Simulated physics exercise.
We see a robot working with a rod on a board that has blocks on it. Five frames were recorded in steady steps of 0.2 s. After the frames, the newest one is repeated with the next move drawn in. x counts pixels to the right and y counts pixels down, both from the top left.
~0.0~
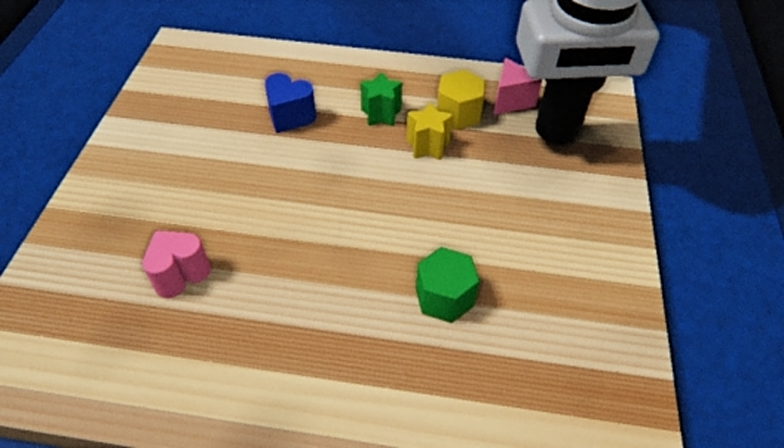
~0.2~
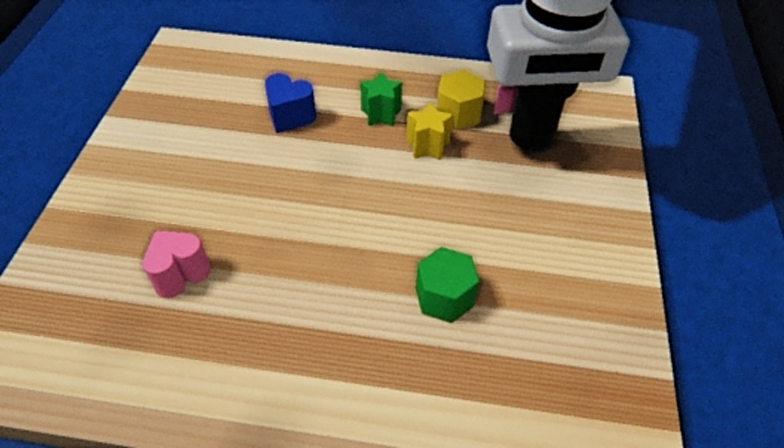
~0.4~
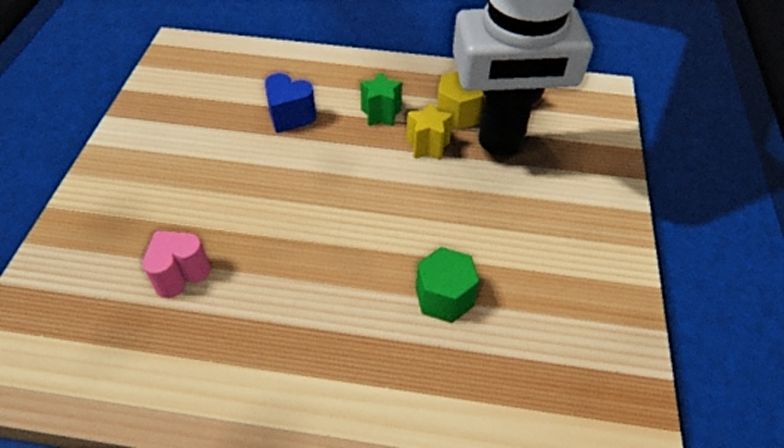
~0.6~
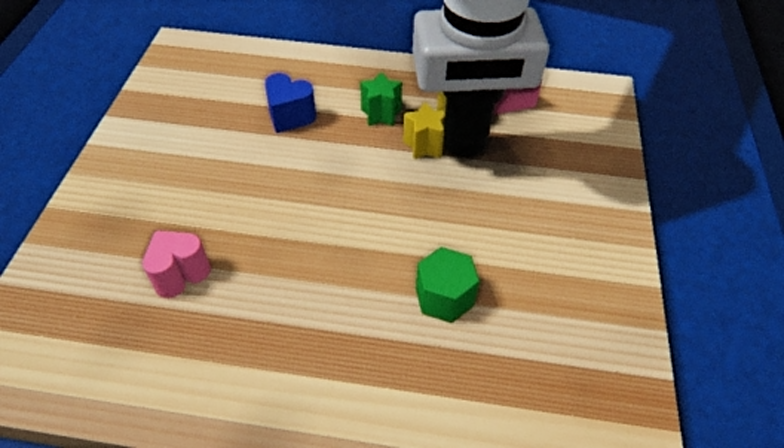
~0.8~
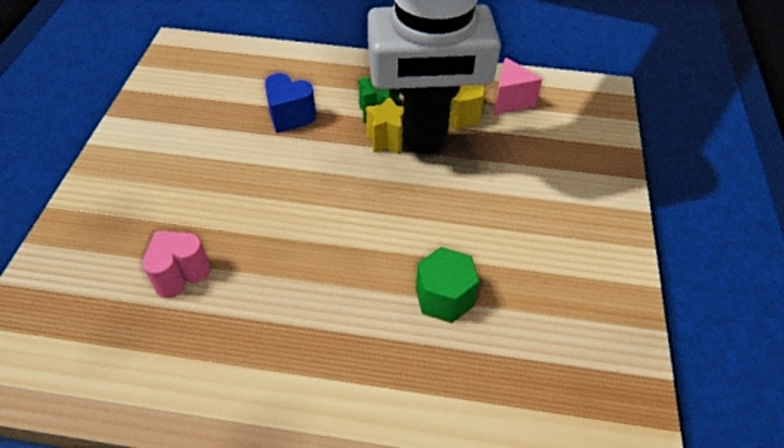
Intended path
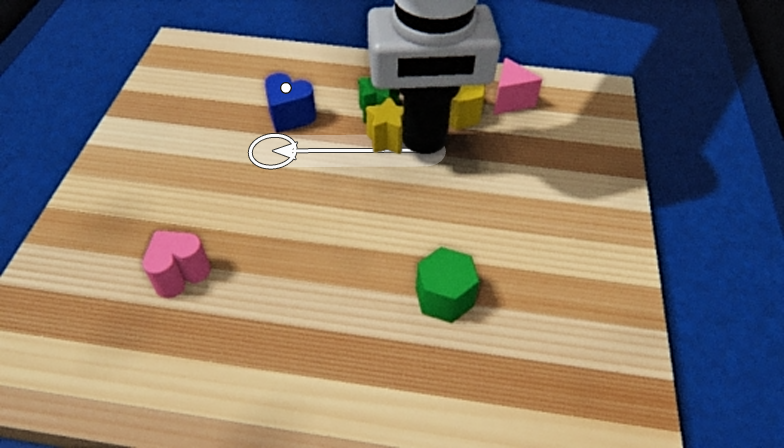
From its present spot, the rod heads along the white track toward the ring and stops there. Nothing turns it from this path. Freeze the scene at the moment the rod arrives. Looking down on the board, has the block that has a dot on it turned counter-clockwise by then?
Yes, I think so.
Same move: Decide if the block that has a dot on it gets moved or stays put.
By the last moment of the path, the block that has a dot on it has shifted.
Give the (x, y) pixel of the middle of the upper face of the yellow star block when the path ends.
At the end it should sit near (308, 96).
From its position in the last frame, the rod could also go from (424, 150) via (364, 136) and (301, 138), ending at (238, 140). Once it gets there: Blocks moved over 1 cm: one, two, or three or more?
Looking at the path, I think three or more of the blocks end up more than 1 cm away.
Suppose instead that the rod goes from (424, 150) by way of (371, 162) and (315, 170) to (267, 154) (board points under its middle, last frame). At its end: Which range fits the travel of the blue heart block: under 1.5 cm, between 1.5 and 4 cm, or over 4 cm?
Offset: Below 1.5 cm.
Drawn move, from (424, 150) to (273, 151); the dot is on the blue heart block.
On the path given first. One third of the way, rod at (372, 140); green star block at (373, 81), turned 20° clockwise; yellow star block at (340, 106), turned 15° clockwise.
Two thirds of the way, rod at (322, 140); blue heart block at (281, 84), turned 20° anticlockwise; green star block at (373, 81), turned 20° clockwise; yellow star block at (314, 96), turned 55° clockwise.
At the end, rod at (271, 140); blue heart block at (277, 79), turned 25° anticlockwise; green star block at (373, 81), turned 20° clockwise; yellow star block at (308, 96), turned 85° clockwise; yellow hexagonal block still.
